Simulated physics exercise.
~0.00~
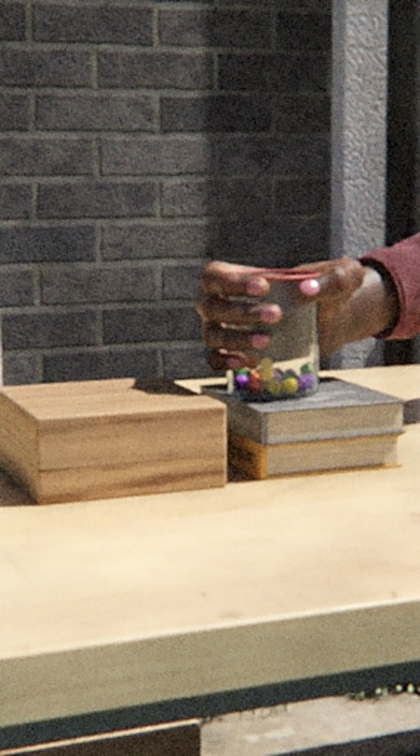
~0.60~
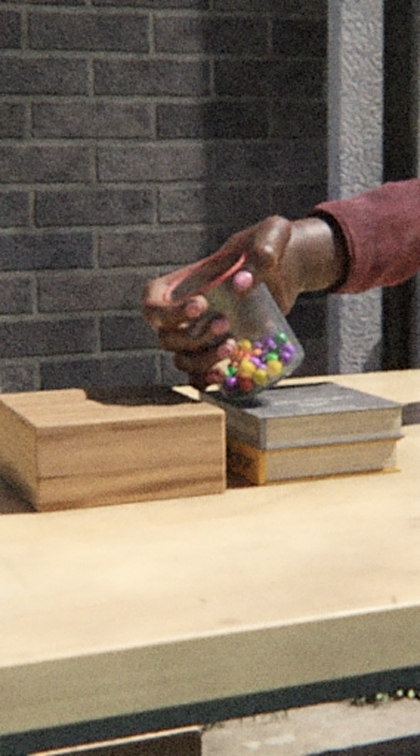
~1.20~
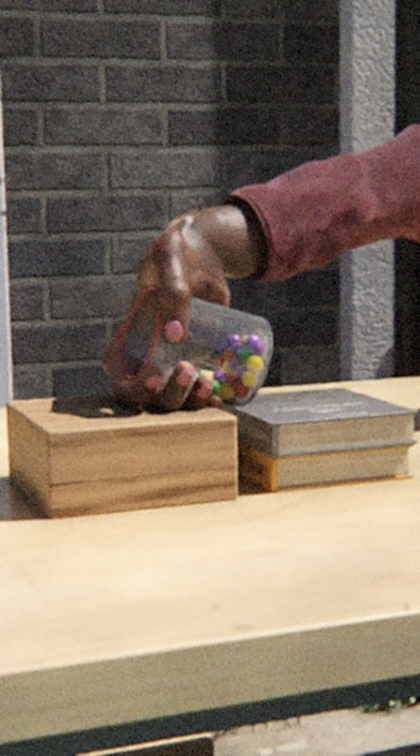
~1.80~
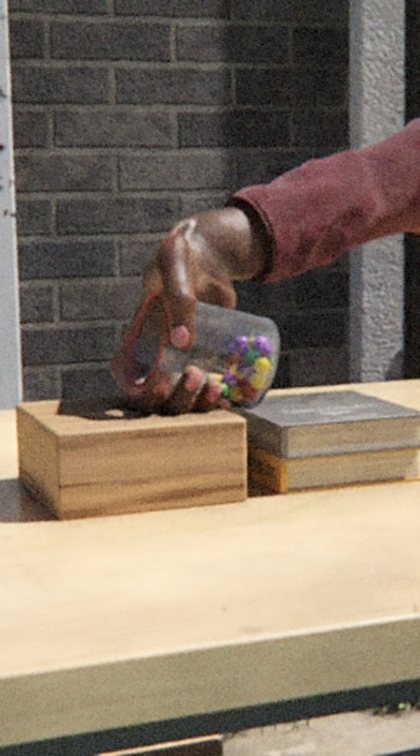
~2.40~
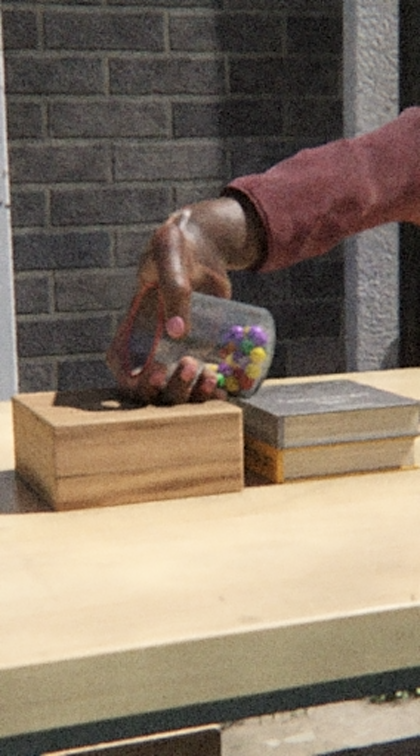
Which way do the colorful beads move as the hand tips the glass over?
The beads move to the left, carried along inside the glass as the hand tips it toward the wooden block.
